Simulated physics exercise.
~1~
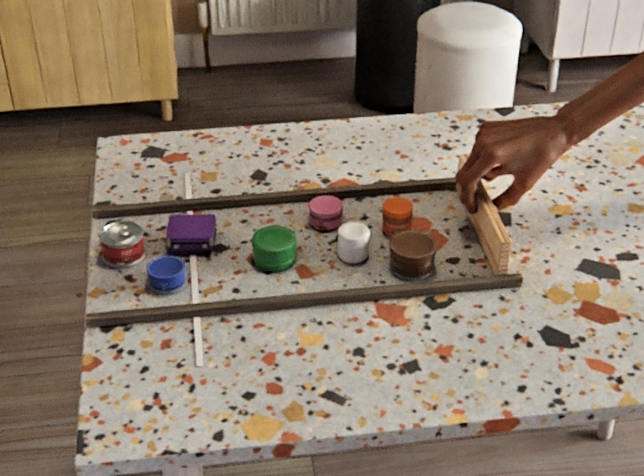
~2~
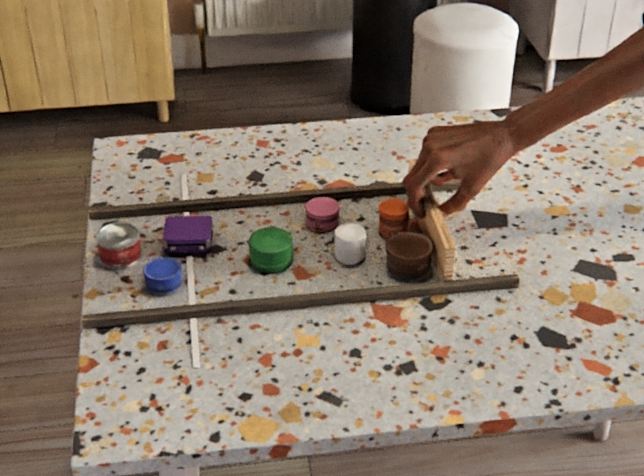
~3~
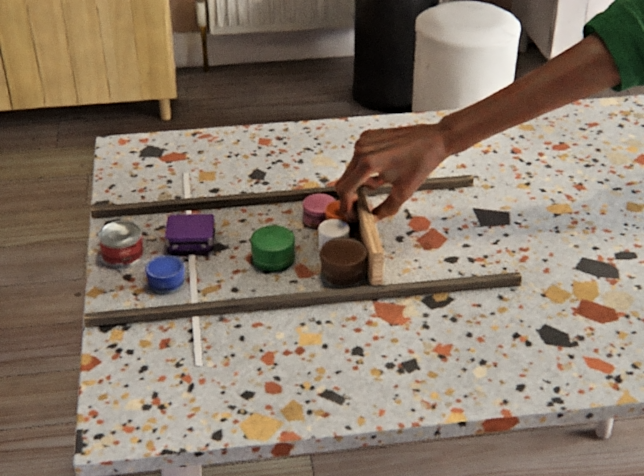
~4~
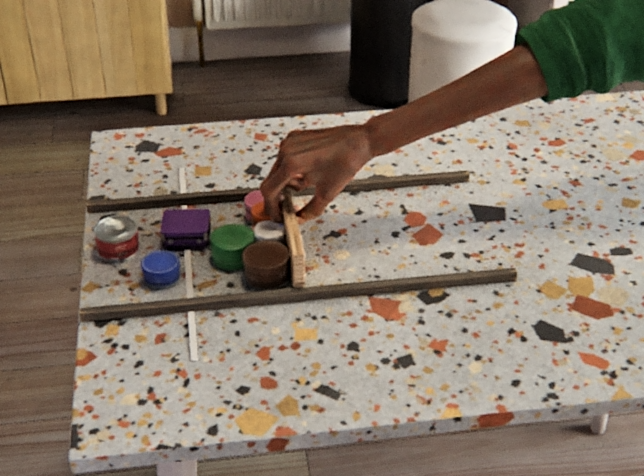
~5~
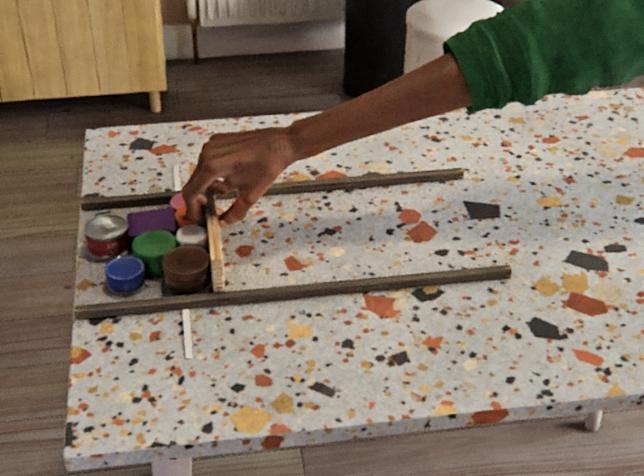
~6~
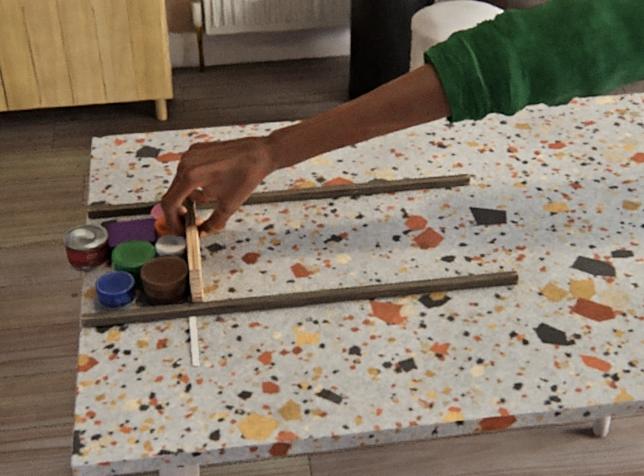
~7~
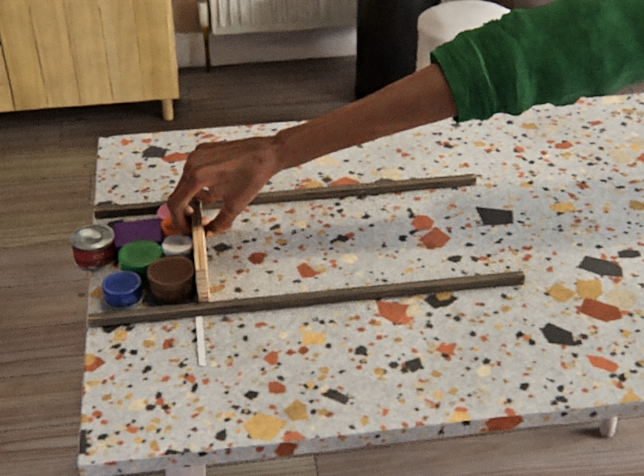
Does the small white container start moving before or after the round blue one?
The small white container starts moving before the blue one, which stays still until the bunched containers are pushed farther left.
